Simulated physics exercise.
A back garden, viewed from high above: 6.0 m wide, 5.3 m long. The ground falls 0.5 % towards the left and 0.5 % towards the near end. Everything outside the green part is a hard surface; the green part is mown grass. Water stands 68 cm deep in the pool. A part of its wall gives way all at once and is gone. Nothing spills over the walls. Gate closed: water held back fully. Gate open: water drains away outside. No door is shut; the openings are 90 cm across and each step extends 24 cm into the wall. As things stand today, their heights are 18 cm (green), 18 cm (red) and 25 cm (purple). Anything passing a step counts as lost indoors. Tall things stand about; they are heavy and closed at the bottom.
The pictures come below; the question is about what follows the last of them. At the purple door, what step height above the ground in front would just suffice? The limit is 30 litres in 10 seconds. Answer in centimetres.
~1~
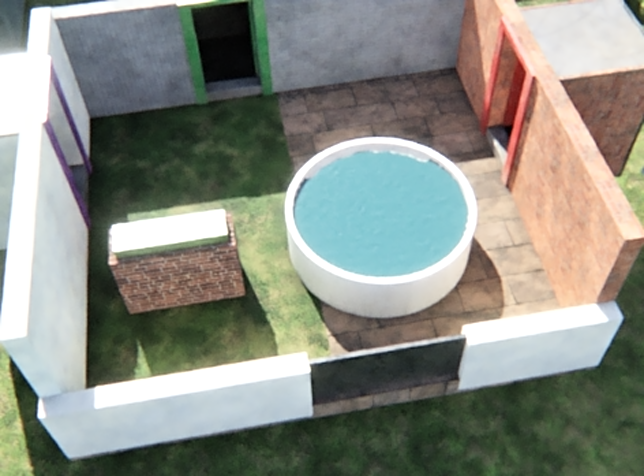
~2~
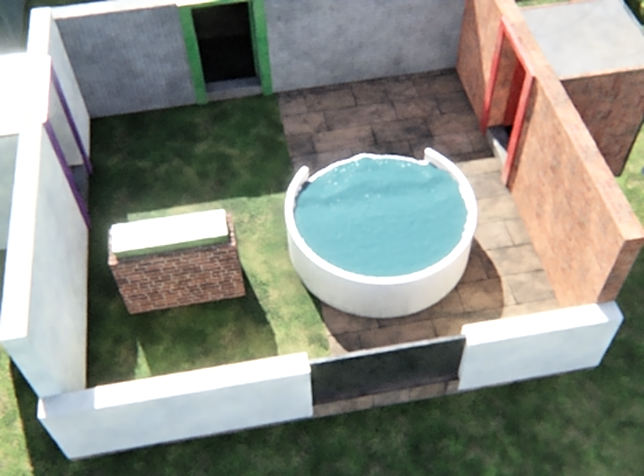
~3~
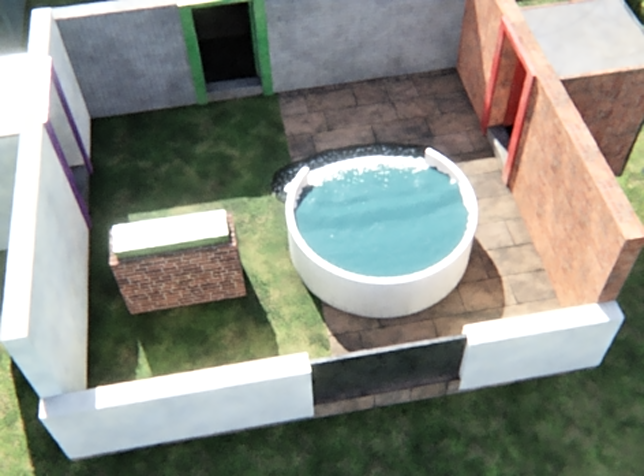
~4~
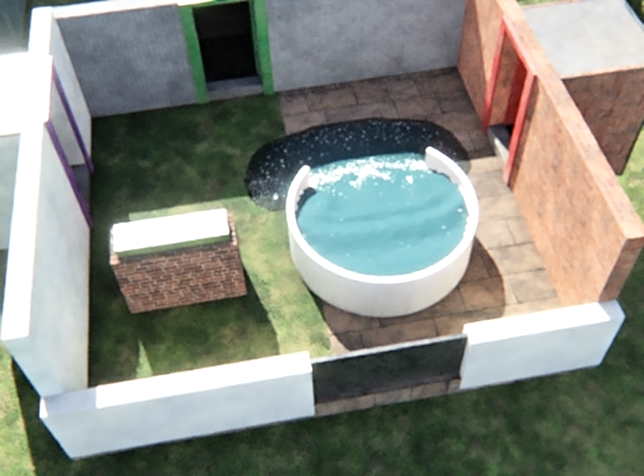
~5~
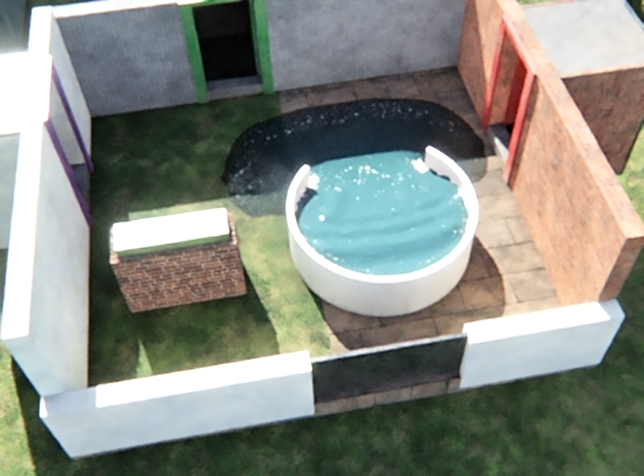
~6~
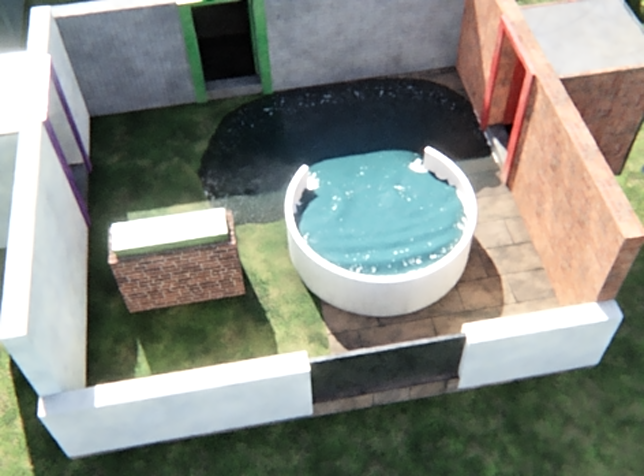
11 cm.
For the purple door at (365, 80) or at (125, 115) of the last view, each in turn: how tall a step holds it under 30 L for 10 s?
About 28 cm for the first and 12.0 cm for the second.
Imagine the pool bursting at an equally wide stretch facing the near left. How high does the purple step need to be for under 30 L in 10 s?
I'd say close to 6.5 cm.
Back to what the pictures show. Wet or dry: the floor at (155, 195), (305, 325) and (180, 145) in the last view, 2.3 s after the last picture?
Point by point, the first is awash, the second spared and the third awash.
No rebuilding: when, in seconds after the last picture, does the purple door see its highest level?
Peak time: Around 3.0 s.
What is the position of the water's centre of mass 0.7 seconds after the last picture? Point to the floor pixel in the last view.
I'd put it close to (362, 186).
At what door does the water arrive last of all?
That's the purple one.
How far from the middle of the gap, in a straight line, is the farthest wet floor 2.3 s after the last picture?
Around 4.4 m out.
Then, 0.7 s after the last picture water covers 40 % of the floor, deepest (42 cm) near (325, 86); it has not reached the purple door.
Then, 2.3 s after the last picture water covers 55 % of the floor, deepest (28 cm) near (446, 77); 7 cm at the purple door, 0 litres in over its 25 cm step.
Then, 9.3 s after the last picture water covers 100 % of the floor, deepest (18 cm) near (86, 425); 11 cm at the purple door, 0 litres in over its 25 cm step.
At the purple door as built, the water peaked near 16 cm, 3.1 s after the last picture.
Run again over the same 10 s with other heights there, 55 litres in over 9.5 cm, 14 litres over 12.5 cm. The limit of 30 litres is kept from about 11 cm up.
